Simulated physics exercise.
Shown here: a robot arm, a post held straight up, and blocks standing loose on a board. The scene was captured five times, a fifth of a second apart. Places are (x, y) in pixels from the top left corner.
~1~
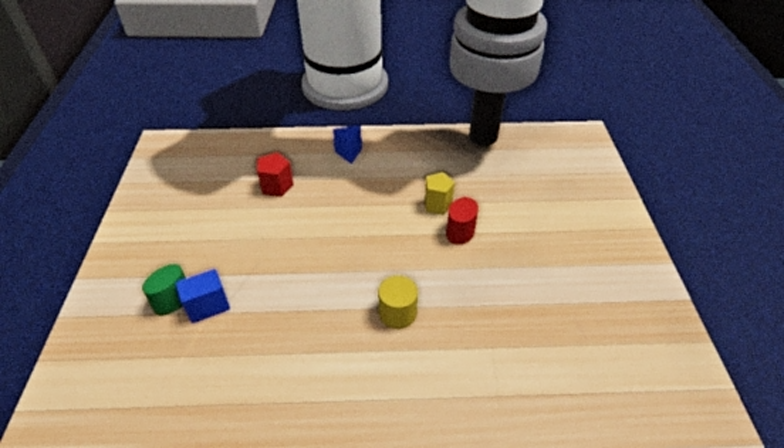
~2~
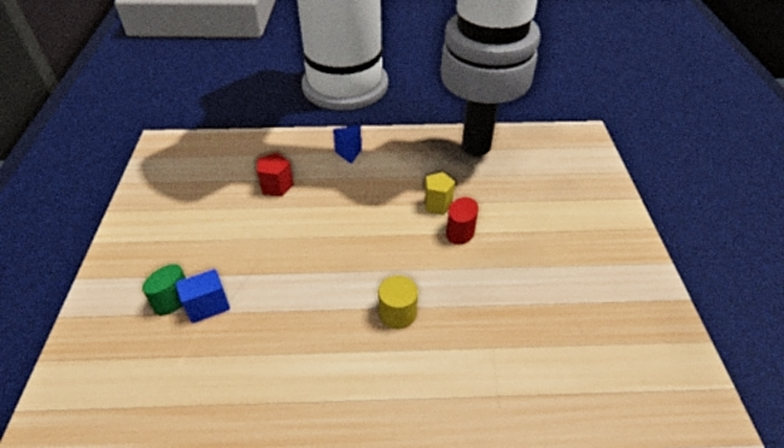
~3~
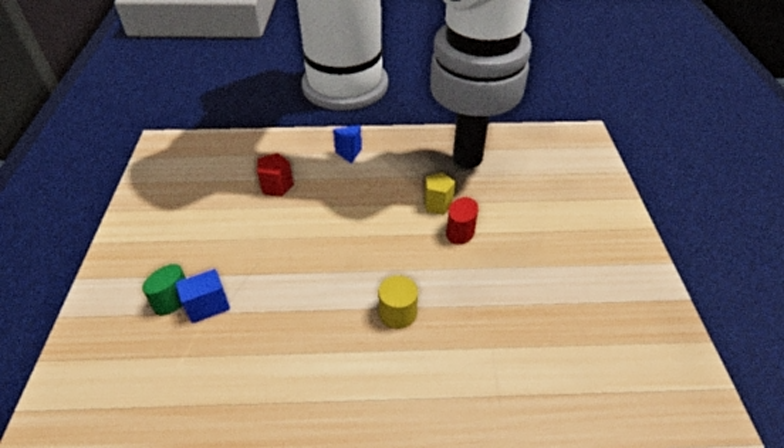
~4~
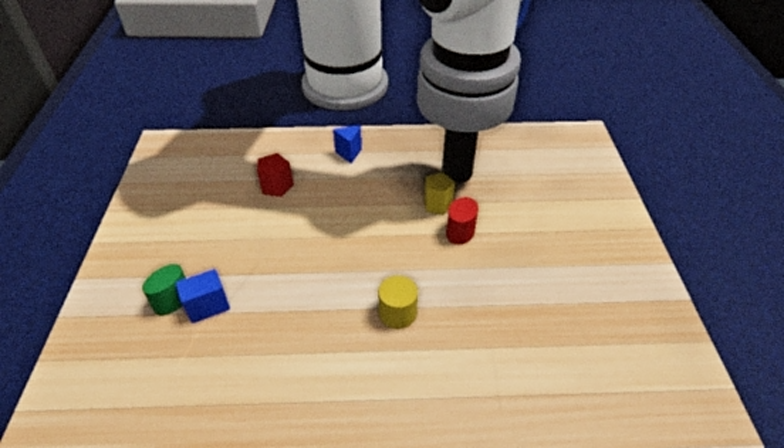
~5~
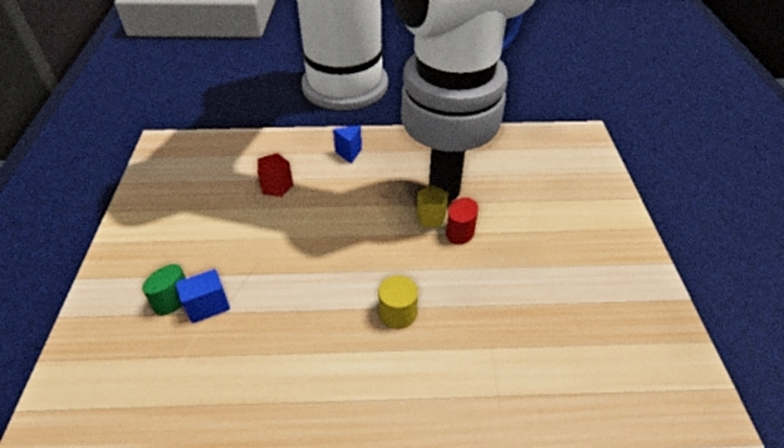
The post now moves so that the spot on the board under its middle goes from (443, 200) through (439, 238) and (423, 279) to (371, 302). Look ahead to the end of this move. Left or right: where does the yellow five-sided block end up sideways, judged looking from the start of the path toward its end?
Sideways shift: Right.
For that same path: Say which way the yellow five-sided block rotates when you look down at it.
Clockwise, looking down.
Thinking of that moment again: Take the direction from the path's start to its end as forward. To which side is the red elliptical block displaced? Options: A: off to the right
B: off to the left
Letter B.
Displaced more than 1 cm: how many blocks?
It shifts three blocks or more.
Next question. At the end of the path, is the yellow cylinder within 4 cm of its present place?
Going by the path, yes.
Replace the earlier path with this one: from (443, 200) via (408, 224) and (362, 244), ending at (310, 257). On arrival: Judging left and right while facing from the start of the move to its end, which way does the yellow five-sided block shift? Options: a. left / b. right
a: Left.
The first path, step by step. One third of the way, post (439, 232); yellow five-sided block (419, 234), turned 20° clockwise; red elliptical block (474, 228), turned 55° anticlockwise.
Two thirds of the way, post (423, 272); yellow five-sided block (390, 264), turned 50° clockwise; red elliptical block (476, 232), turned 70° anticlockwise.
At the end, post (370, 295); yellow cylinder (375, 313); yellow five-sided block (333, 277), turned 75° clockwise; red elliptical block (476, 232), turned 70° anticlockwise.
